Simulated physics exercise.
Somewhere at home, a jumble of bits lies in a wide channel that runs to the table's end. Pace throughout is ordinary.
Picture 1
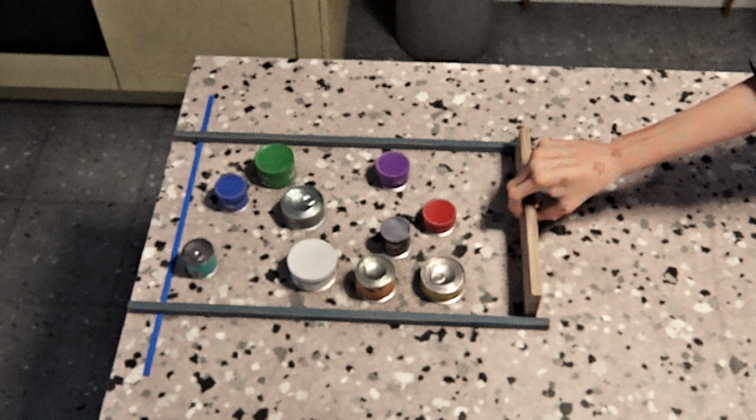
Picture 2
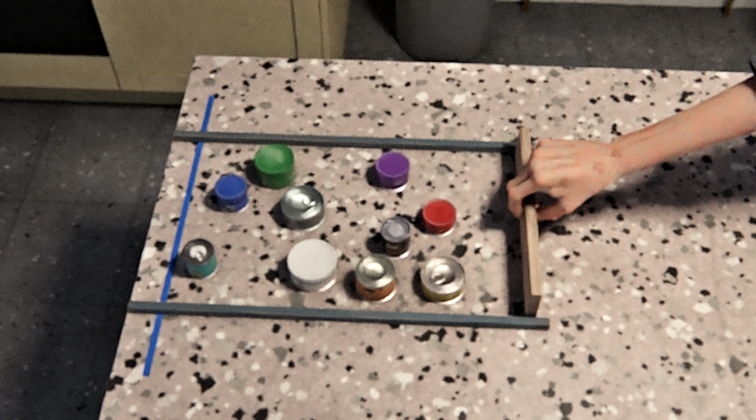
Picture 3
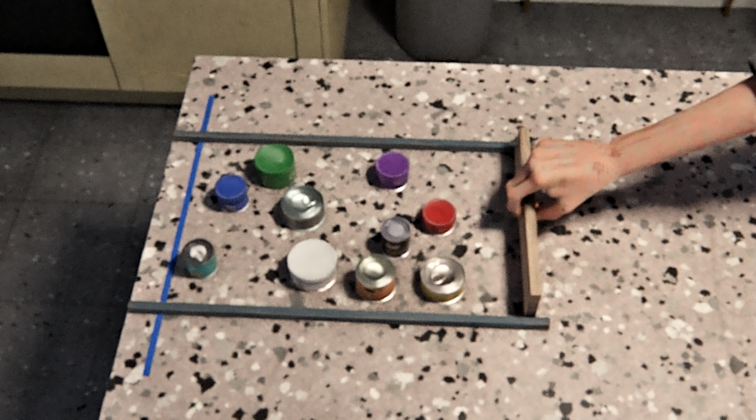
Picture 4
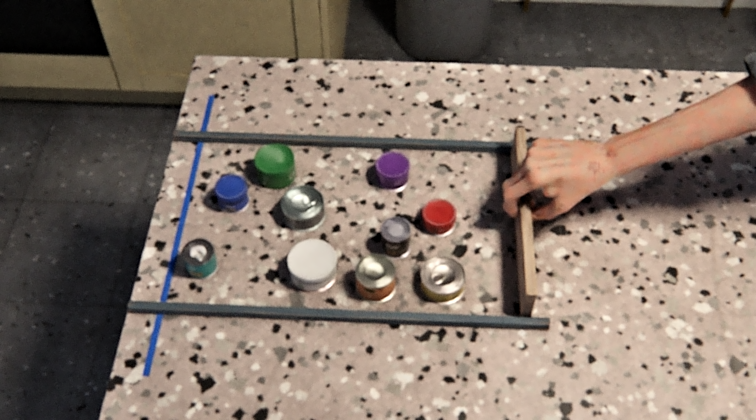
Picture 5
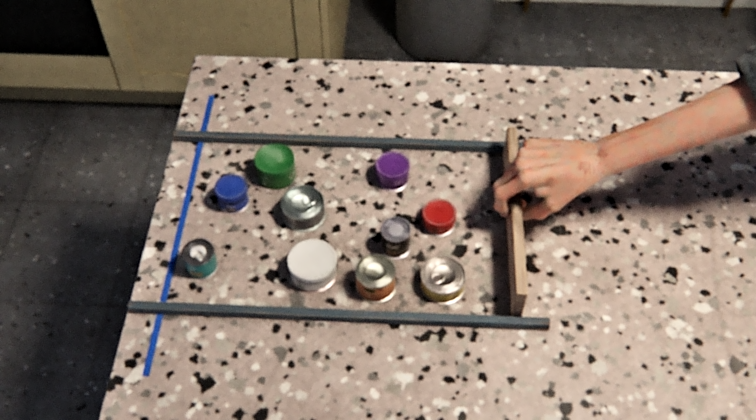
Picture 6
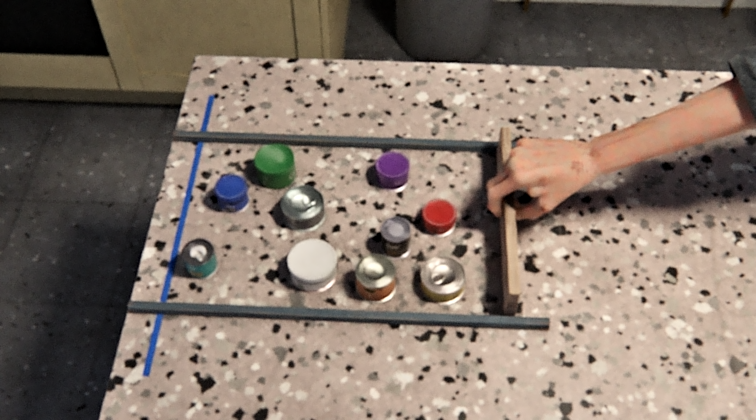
In this clip, a hand grips a wooden board at the right of a channel between two dark rails on a speckled tabletop, holding nearly still, then sliding it slightly left while the colourful tins and pots stay put.
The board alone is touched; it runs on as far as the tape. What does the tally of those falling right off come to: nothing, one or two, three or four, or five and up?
The number of pieces cleared off the edge is going to be five or above.
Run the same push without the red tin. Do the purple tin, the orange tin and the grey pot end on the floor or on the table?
Purple tin: Still there; orange tin: Over the edge; grey pot: Still there.
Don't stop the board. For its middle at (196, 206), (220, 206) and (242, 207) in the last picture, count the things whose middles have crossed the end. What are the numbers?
In order of the places given, that's 6, 2 and 0.
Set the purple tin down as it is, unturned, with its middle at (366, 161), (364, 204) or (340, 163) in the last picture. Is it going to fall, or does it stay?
Try by try, it stays put, then stays put, then stays put.
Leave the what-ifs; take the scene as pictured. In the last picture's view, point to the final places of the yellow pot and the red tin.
They end up close to (148, 261) and (167, 204).
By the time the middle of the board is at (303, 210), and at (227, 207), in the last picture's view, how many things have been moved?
Answer - first 9, then 10.
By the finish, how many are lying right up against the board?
Contact count: 4.
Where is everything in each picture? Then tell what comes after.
The first picture shows turquoise pot (200, 259); blue tin (232, 194); green tub (275, 166); board (527, 218); tape (183, 218).
The second picture shows blue tin (232, 194); orange tin (376, 279).
The third picture shows green tub (275, 166); grey pot (303, 208).
The fourth picture shows turquoise pot (200, 259); red tin (439, 218).
The fifth picture shows blue tin (232, 194); white pot (313, 266).
The sixth picture shows turquoise pot (200, 259); blue tin (232, 194); green tub (275, 166); board (507, 217); tape (183, 218).
Soon after, none off yet; turquoise pot at rest near (200, 259); blue tin at rest near (232, 194); green tub at rest near (275, 166).
At rest, the number that fall off is five or more; fallen, orange tin, white pot, grey pot, green tub, blue tin and turquoise pot.
